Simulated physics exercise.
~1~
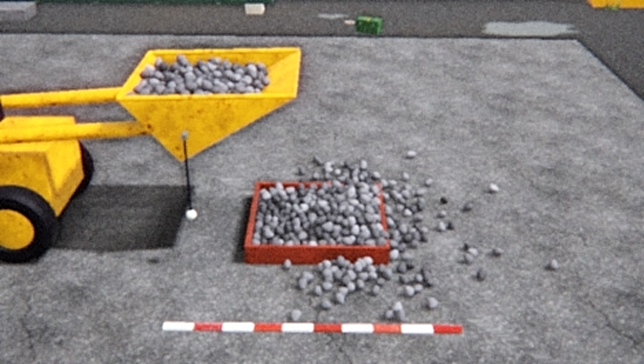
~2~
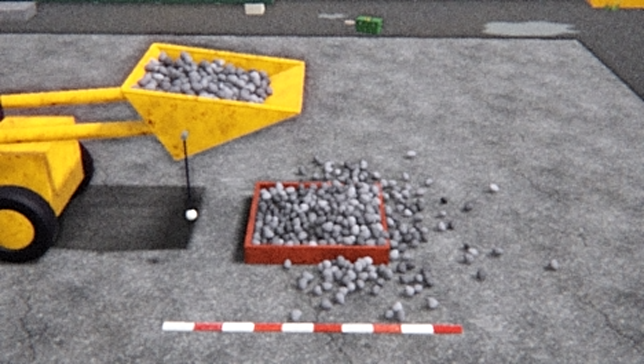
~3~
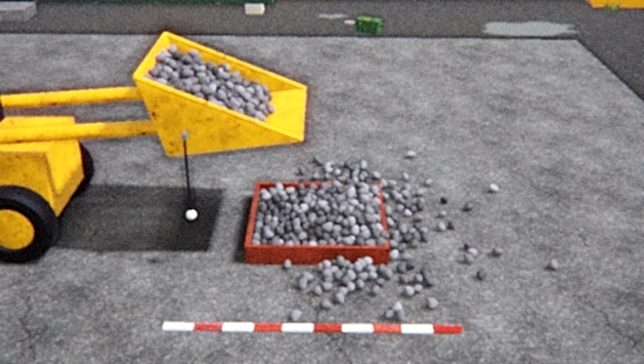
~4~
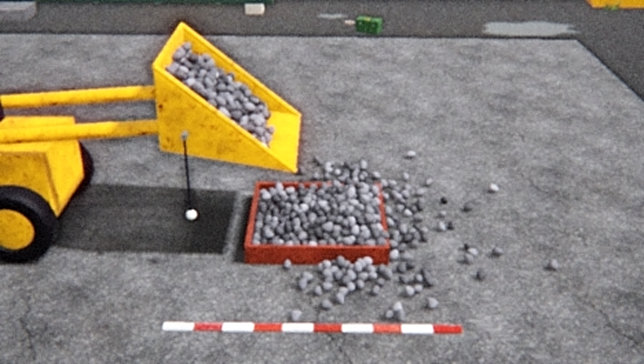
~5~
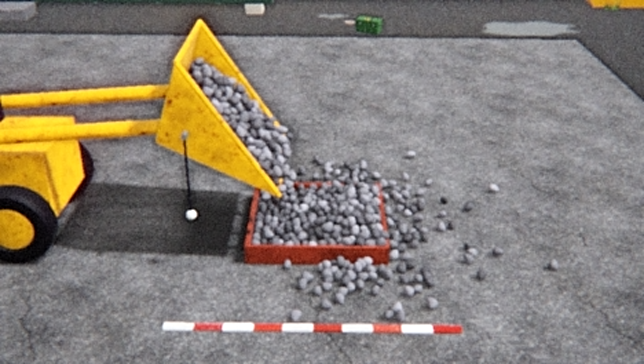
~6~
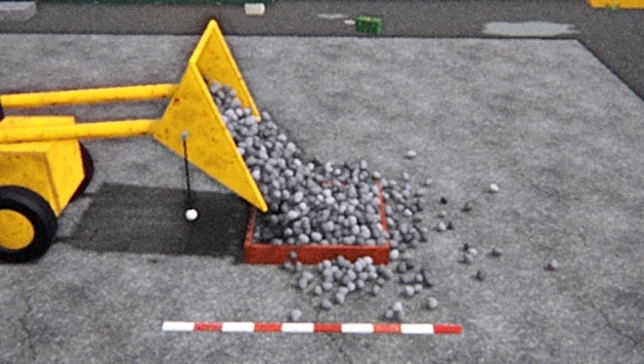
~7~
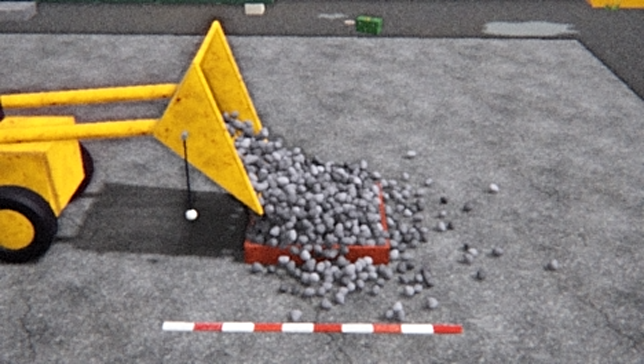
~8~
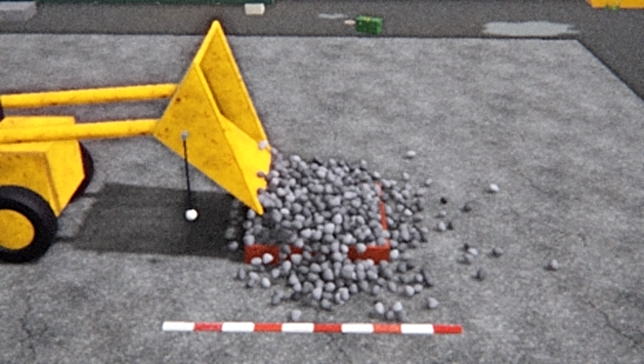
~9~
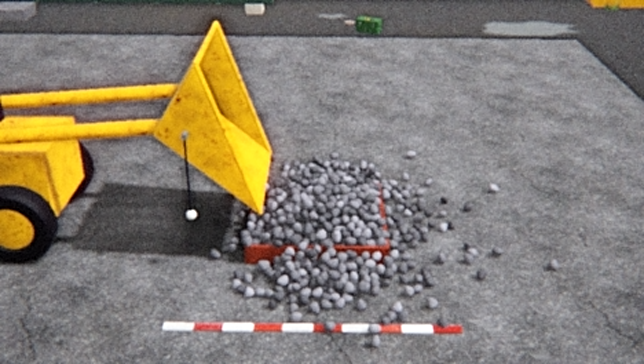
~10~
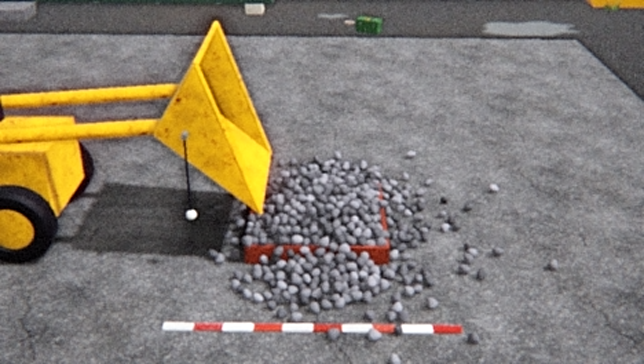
A yellow loader bucket tips its grey stones onto a full red bin, spilling some around it.
